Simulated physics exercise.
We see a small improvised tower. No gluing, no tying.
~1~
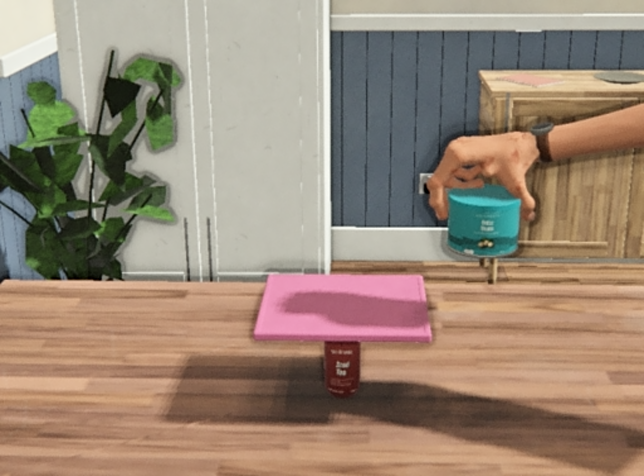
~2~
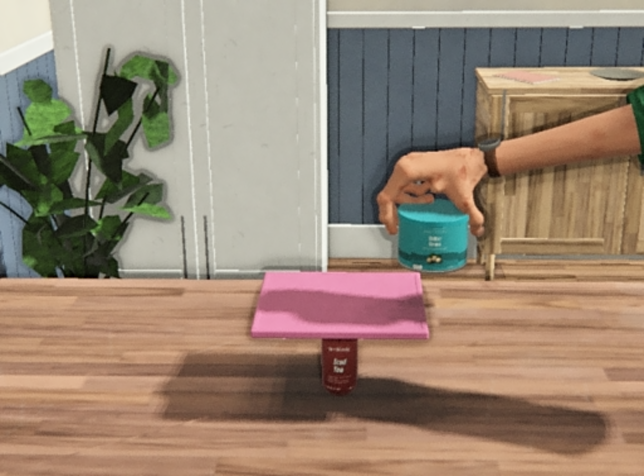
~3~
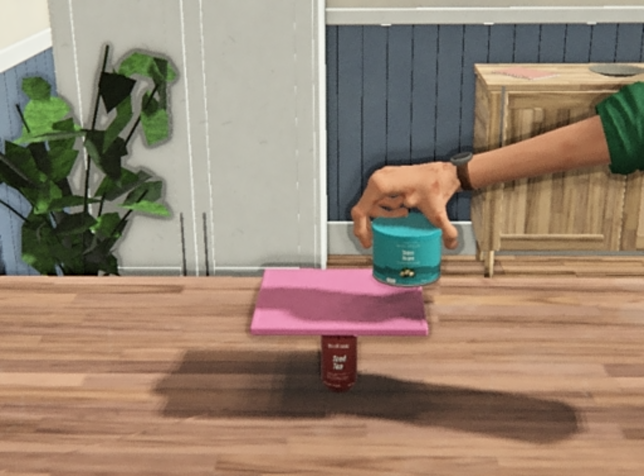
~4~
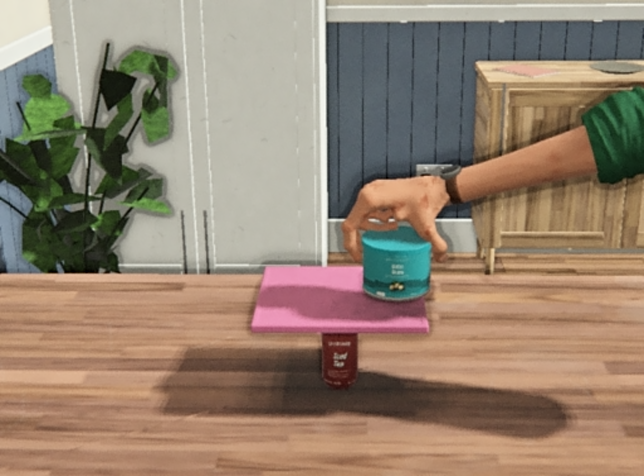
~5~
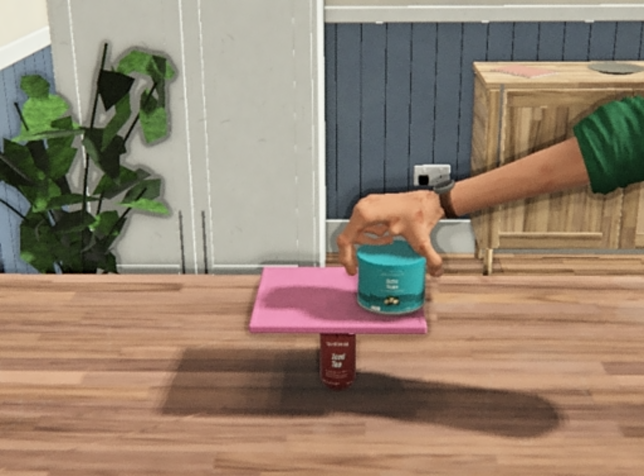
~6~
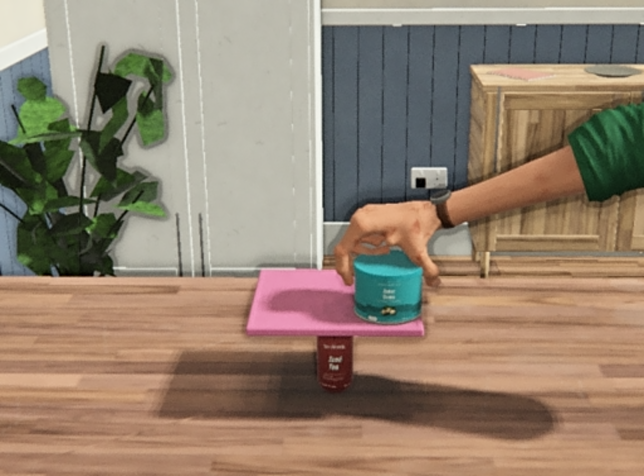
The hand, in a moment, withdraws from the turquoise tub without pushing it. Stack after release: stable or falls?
Fails to stand.
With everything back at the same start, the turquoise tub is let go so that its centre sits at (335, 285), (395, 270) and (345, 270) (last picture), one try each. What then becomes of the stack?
So, first go it comes down, second go it comes down, third go it stays put.
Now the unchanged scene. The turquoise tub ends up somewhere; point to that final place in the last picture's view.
The object winds up at approximately (432, 389).
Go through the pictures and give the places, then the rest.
The first frame shows on its way; turquoise tub (483, 221); pink lid (344, 306).
The second frame shows on its way; turquoise tub (433, 236); pink lid (341, 303).
The third frame shows on its way; turquoise tub (406, 250); pink lid (340, 300).
The fourth frame shows on its way; turquoise tub (396, 263); pink lid (341, 298).
The fifth frame shows on its way; turquoise tub (391, 277); pink lid (339, 298).
The sixth frame shows set down, still held; turquoise tub (388, 287); pink lid (336, 301).
Then, 0.30 s on from there, turquoise tub now fallen; pink lid turned 52° from how it was put.
Then, 0.60 s on from there, pink lid on its side.
Then, 1.00 s on from there, pink lid now fallen.
In the end, fallen, pink lid and turquoise tub; red can unmoved. At the end, from the last picture's camera, turquoise tub near (432, 389). The stack loses its balance.
